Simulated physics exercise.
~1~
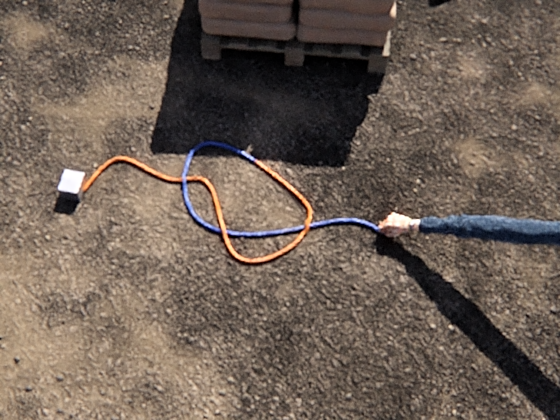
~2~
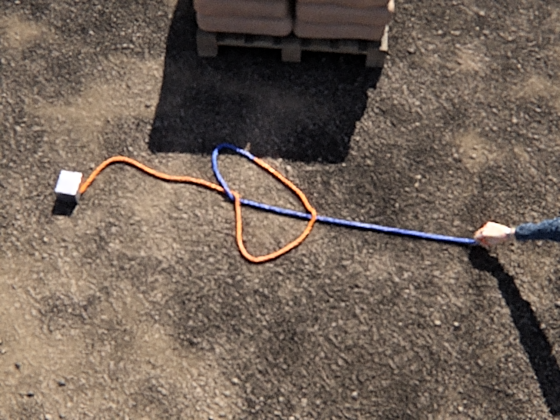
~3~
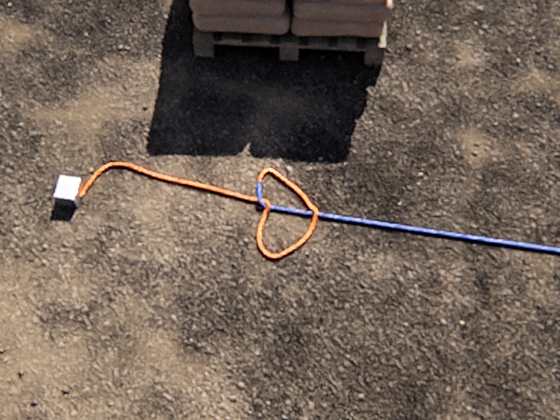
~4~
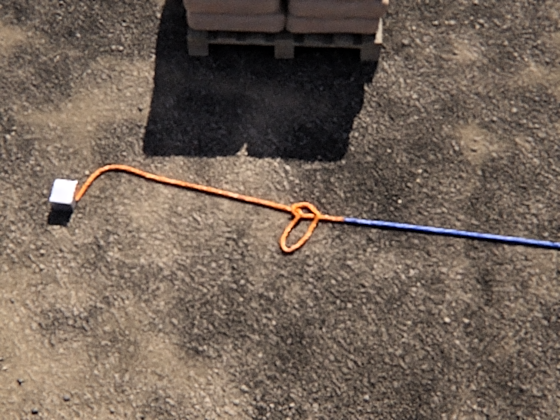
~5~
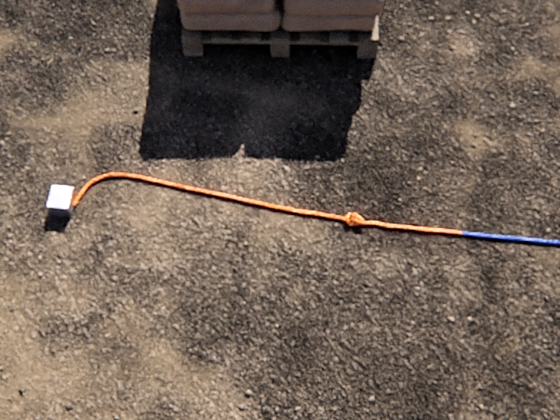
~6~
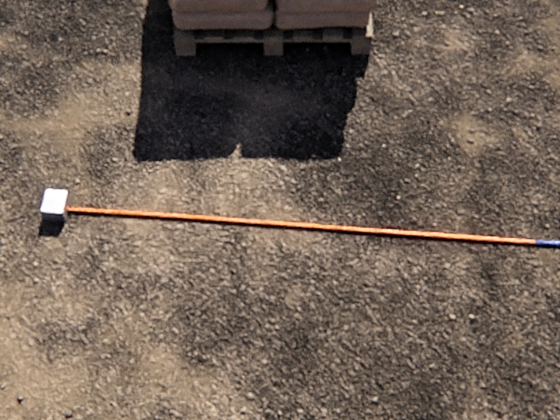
A rope, orange on the left and blue on the right, lies in crossing loops on rough, gravelly ground seen from high above. Its left end is fixed at a small white block, while stacked sacks on a pallet cast a dark shadow near the top. A hand at the end of a blue-sleeved arm draws the blue end to the right and passes out of view. The loops shrink to a small orange loop, then to a tight little bunch that slides rightward along the rope. Finally the bunch is gone, and the rope stretches straight from the block, with no knot visible.
